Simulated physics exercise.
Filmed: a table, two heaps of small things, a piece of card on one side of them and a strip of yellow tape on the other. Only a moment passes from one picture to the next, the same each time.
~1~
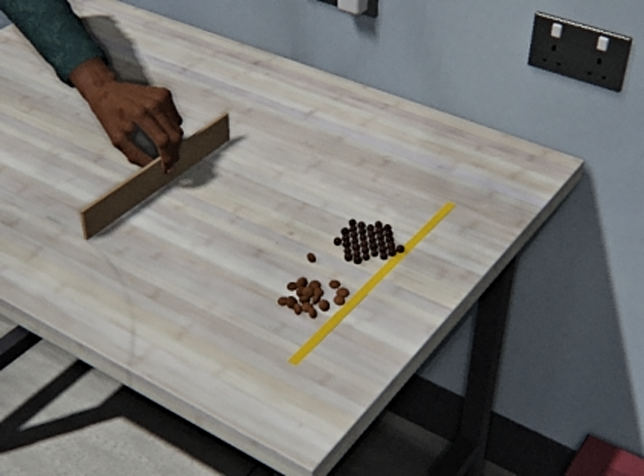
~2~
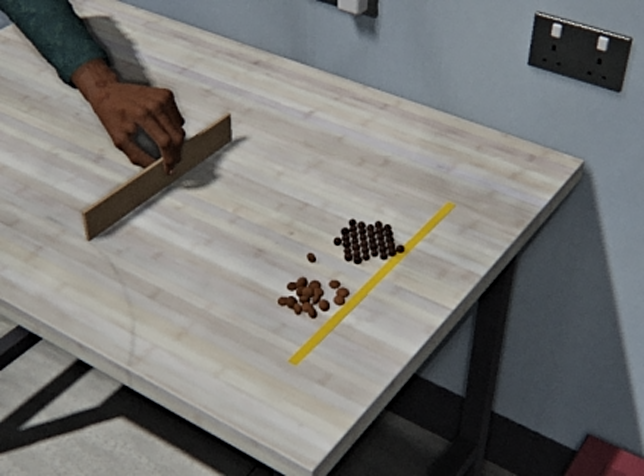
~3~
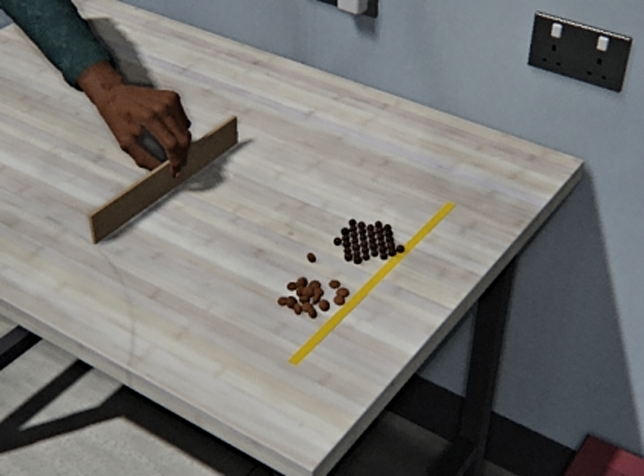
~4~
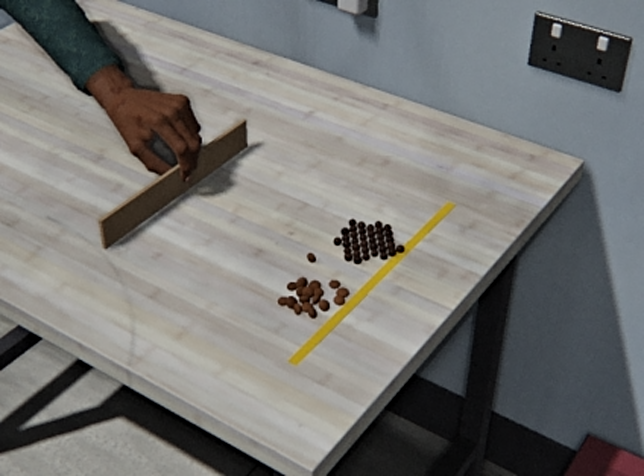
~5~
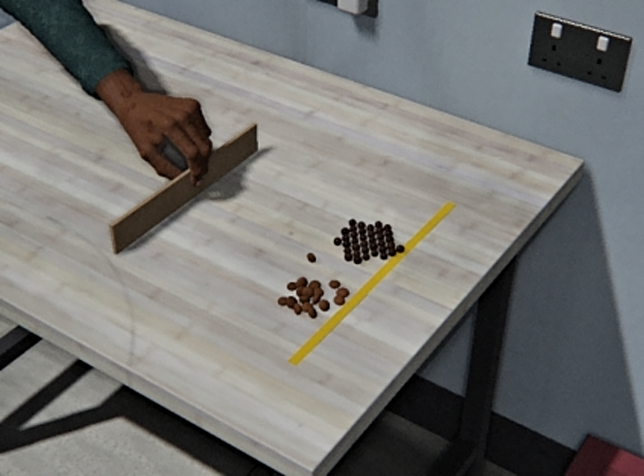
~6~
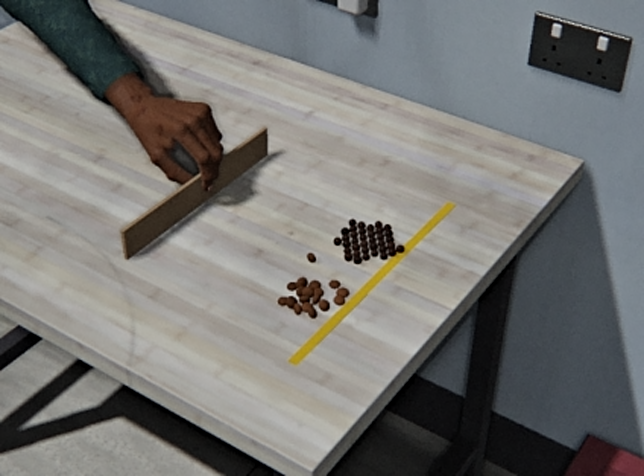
The clip opens on a pale wooden table with two heaps of small brown and dark pieces beside a strip of yellow tape, while a hand holds a flat piece of card upright to their left. The hand then slides the card slowly a short way rightward, and the heaps stay still, untouched.
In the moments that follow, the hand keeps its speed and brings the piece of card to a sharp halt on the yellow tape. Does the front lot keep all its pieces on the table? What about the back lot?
The front lot keeps them all; the back lot loses some.
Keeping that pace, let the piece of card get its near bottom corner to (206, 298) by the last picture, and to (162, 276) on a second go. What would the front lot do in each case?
One: It tumbles over the end, in part at least. Two: It all stops short of the edge.
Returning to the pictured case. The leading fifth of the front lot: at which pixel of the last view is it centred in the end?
Its middle rests roughly at (375, 342).
Then, 0.47 s later than the last frame, piece of card still moving, near (290, 214); front lot all on the table, its front near (340, 300); back lot all on the table, its front near (400, 249).
Then, 0.95 s later than the last frame, piece of card stopped at the yellow tape; front lot all on the table, its front near (374, 343); back lot all on the table, its front near (458, 266).
Then, 1.23 s later than the last frame, piece of card stopped at the yellow tape; front lot all on the table, its front near (376, 344); back lot about a tenth over the edge.
When it is over, piece of card stopped at the yellow tape; front lot all on the table, its front near (376, 344); back lot every one over the edge.
